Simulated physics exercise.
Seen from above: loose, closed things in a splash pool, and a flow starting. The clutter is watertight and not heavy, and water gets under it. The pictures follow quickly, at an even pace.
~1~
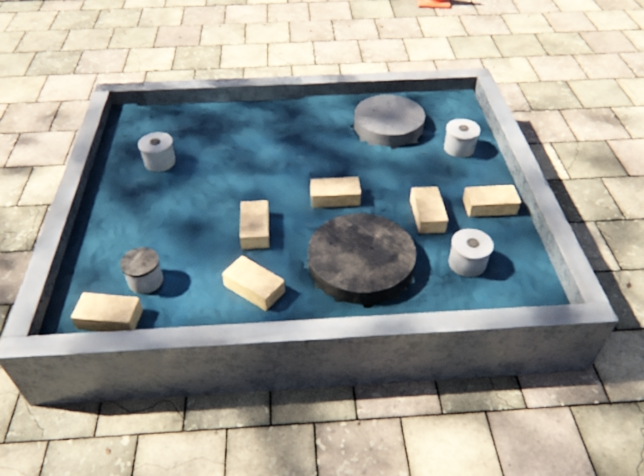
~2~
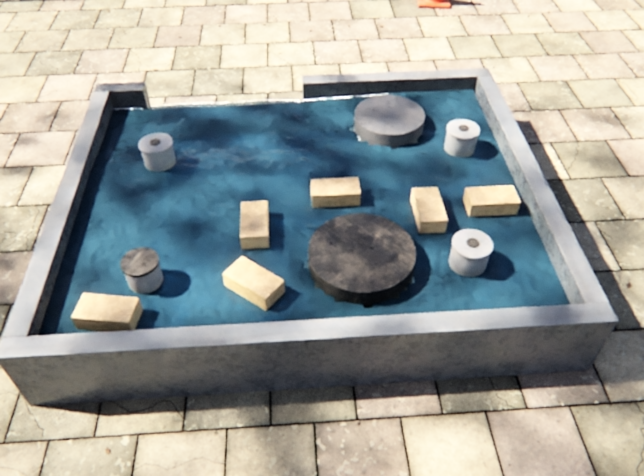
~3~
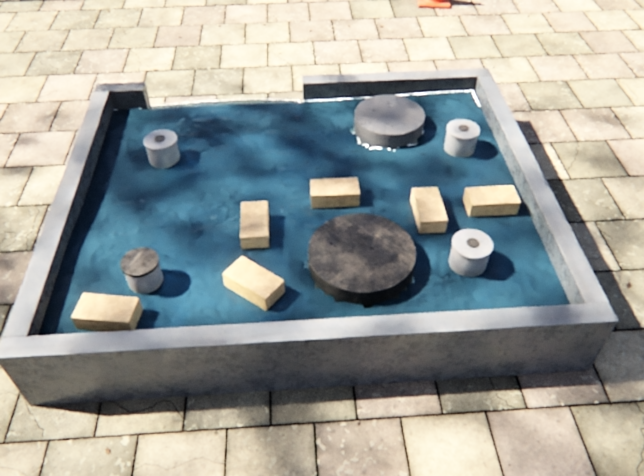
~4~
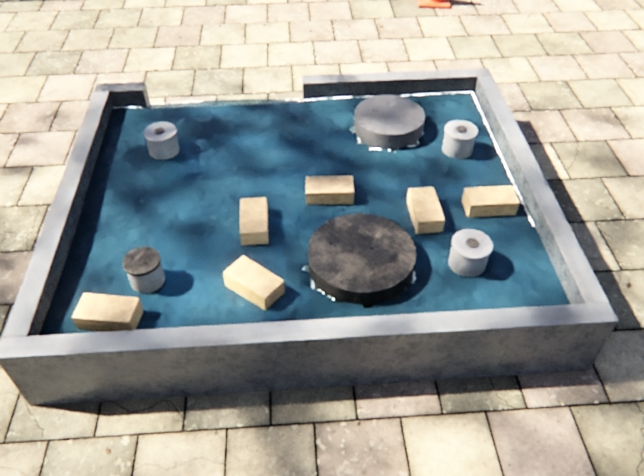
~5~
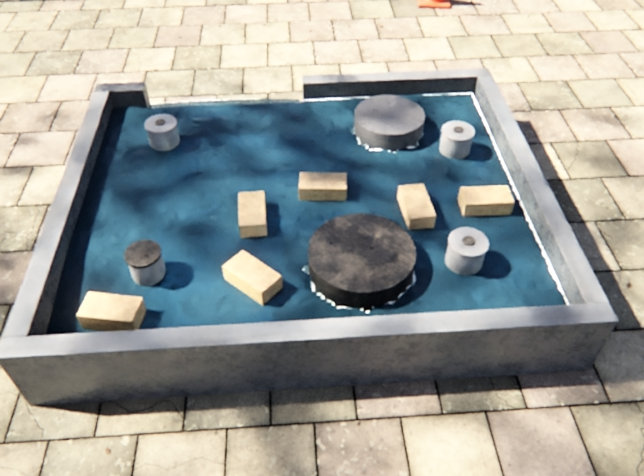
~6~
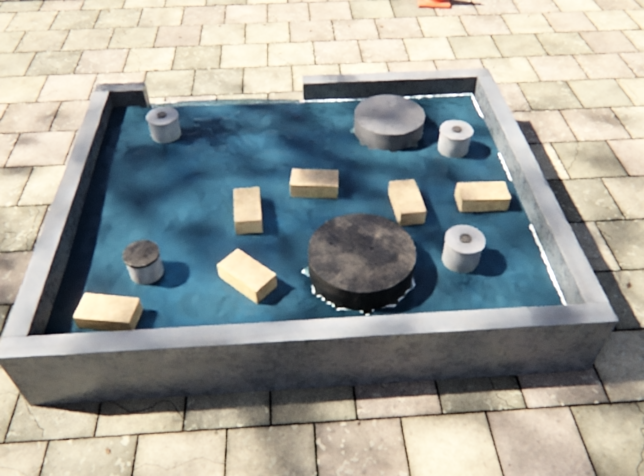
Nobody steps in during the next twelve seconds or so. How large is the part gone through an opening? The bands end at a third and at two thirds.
Share: Not even a third.
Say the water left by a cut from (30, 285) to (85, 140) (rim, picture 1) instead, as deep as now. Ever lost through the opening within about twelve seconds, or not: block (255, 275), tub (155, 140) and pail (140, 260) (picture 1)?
One after the other: Kept in, through, washed out.
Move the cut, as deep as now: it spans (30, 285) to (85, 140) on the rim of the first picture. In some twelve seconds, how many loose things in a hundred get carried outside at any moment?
Roughly 20 per cent.
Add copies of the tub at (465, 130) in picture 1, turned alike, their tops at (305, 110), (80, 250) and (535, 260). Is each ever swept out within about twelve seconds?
In that order: Through, stays, no.
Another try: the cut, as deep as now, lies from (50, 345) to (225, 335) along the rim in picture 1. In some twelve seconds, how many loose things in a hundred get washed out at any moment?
Close to 50 %.
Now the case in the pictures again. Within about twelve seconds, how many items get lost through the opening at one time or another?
1 of them.
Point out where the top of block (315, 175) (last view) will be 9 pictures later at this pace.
Roughly at (281, 161).
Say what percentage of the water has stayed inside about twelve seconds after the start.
Close to 60 %.
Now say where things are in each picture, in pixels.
In the first picture, a tub at (155, 142) floats; a block at (336, 186), afloat; 0 of 10 have shifted.
In the second picture, a tub at (155, 143) floats; a block at (336, 186), afloat; 0 of 10 have shifted.
In the third picture, a tub at (160, 139), afloat, close to its start; a block at (335, 187), afloat; 1 of 10 have shifted.
In the fourth picture, a tub at (160, 131) floats, close to its start; a block at (330, 184) floats, close to its start; 3 of 10 have shifted.
In the fifth picture, a tub at (160, 123) floats, close to its start; a block at (323, 181), afloat, close to its start; 6 of 10 have shifted.
In the sixth picture, a tub at (162, 116), afloat, a stride from its start; a block at (315, 177) floats, close to its start; 8 of 10 have shifted.
A moment on, 0 of 10 are out; 10 afloat.
Next, 1 of 10 are out; 9 afloat.
Later, 1 of 10 are out; 9 afloat.
In the end, 1 of 10 are out; 9 afloat.
